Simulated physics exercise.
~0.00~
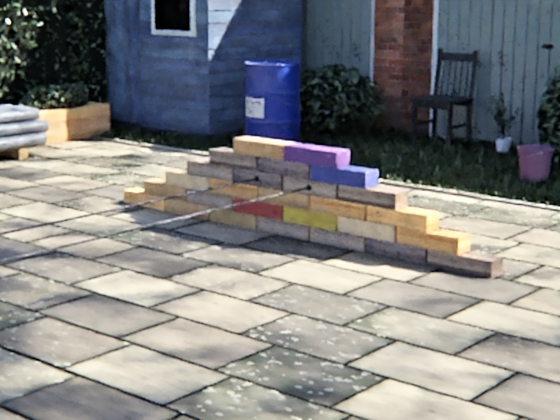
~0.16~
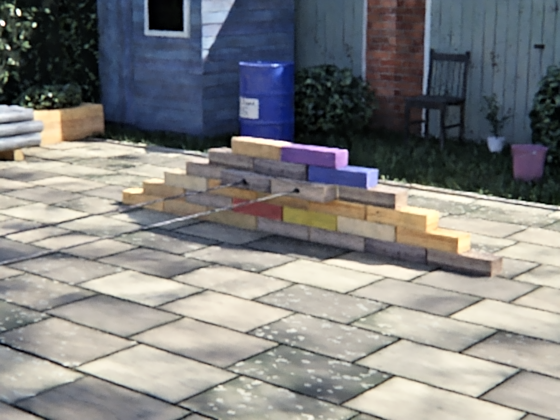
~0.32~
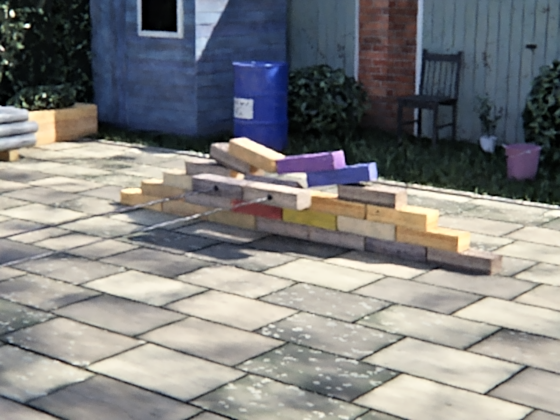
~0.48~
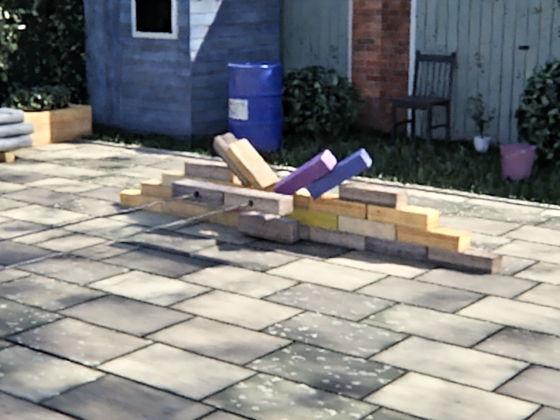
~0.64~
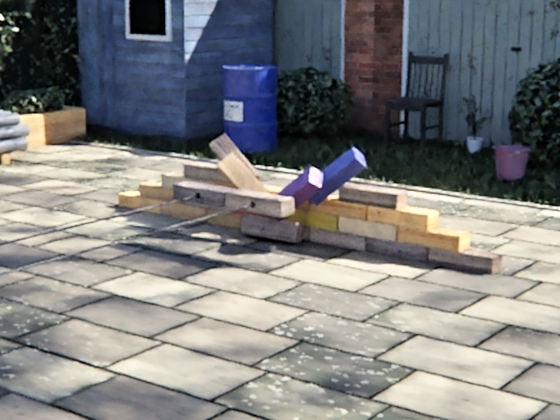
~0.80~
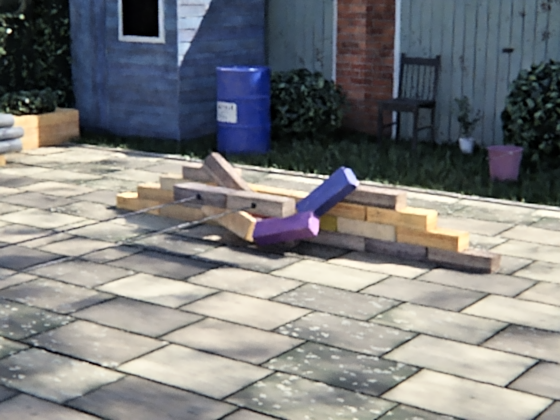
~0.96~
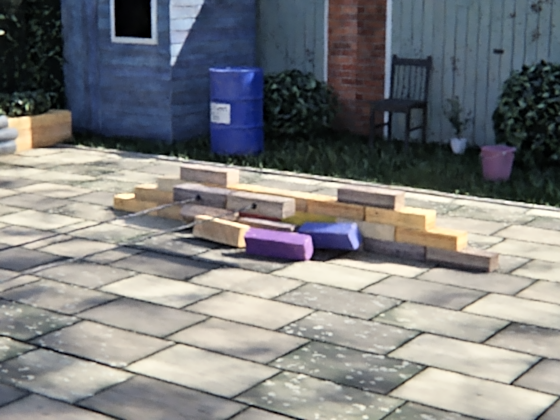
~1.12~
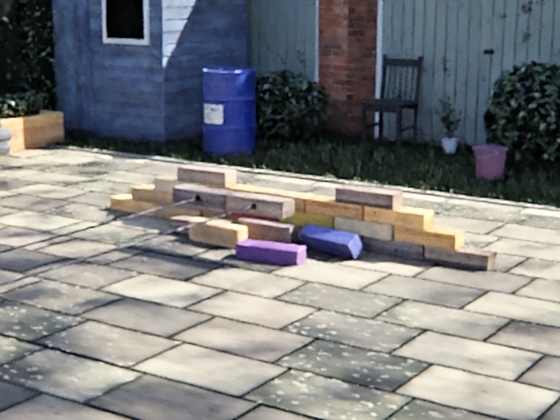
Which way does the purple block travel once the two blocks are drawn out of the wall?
It moves down, tipping over from the top of the wall and dropping to the paving in front of it.
